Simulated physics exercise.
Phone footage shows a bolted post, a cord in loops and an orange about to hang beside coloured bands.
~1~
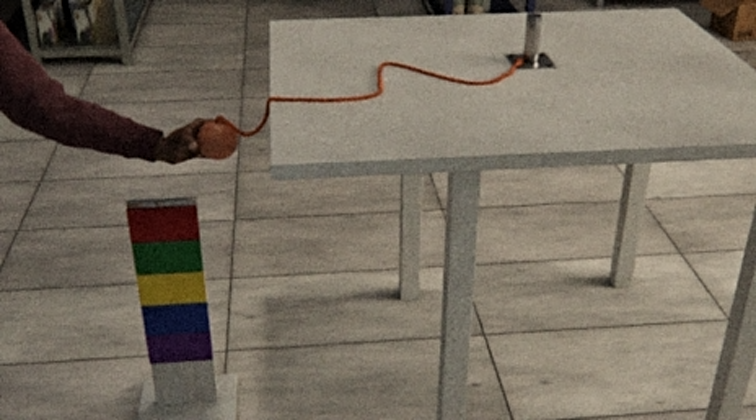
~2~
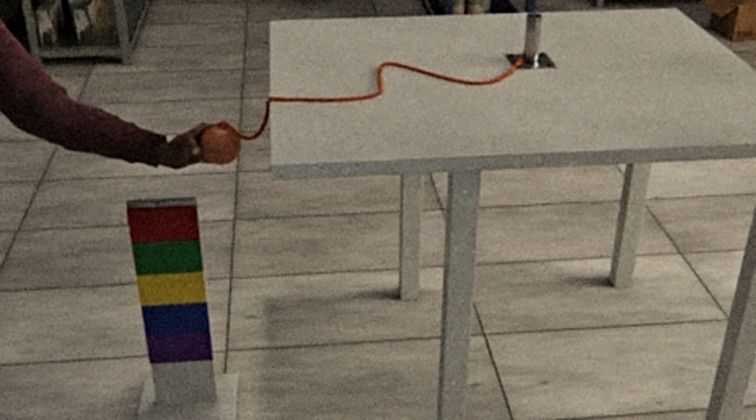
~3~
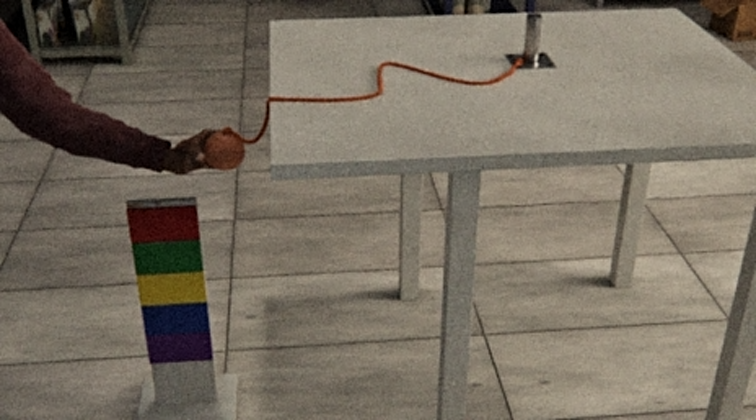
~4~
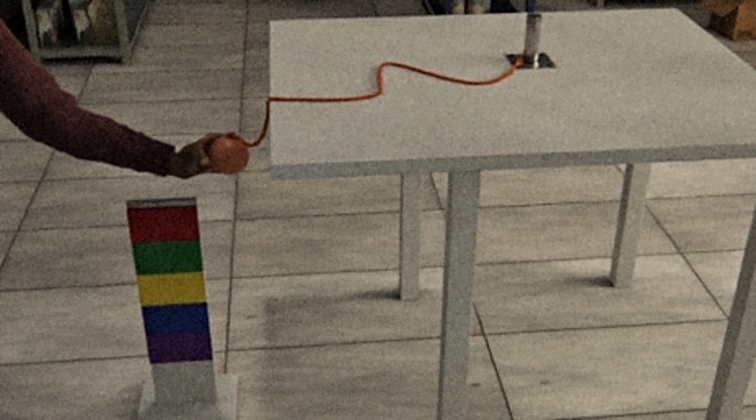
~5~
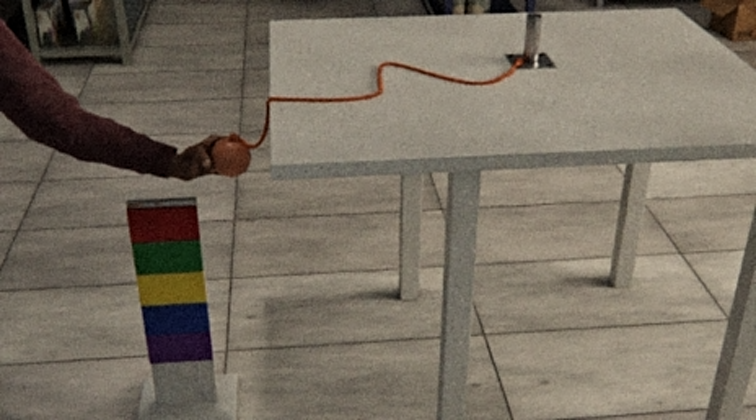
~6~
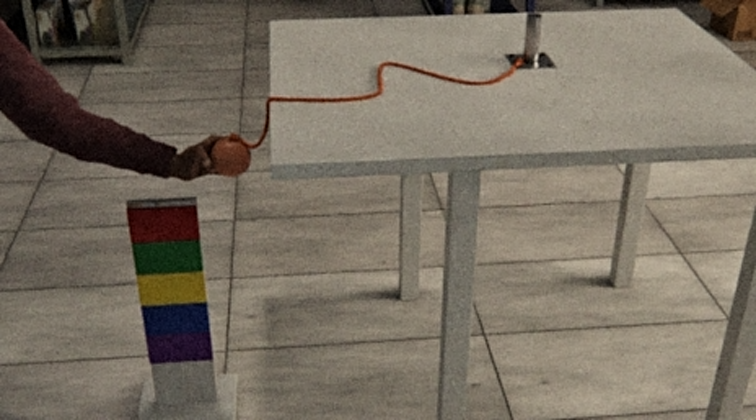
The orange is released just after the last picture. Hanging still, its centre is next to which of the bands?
Its middle rests at the yellow band.
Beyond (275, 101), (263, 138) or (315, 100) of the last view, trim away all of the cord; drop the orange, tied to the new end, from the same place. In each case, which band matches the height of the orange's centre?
For the first: Red; for the second: Green; for the third: None, it hangs higher.
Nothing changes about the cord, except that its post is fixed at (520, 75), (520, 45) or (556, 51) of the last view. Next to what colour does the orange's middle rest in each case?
In turn, blue, then yellow, then green.
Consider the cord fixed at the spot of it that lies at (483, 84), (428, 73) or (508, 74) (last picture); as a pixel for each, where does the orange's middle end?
First try (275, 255), second try (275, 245), third try (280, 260).
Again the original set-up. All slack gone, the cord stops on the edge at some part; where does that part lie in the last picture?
The piece you want is at about (381, 91).
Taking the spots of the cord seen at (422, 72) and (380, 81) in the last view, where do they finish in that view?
Around (384, 76), then around (293, 86).
A little later, orange near (263, 262); level with green.
Next, orange near (296, 272); level with yellow.
When it is over, orange near (280, 278); level with yellow. Its middle rests at the yellow band.
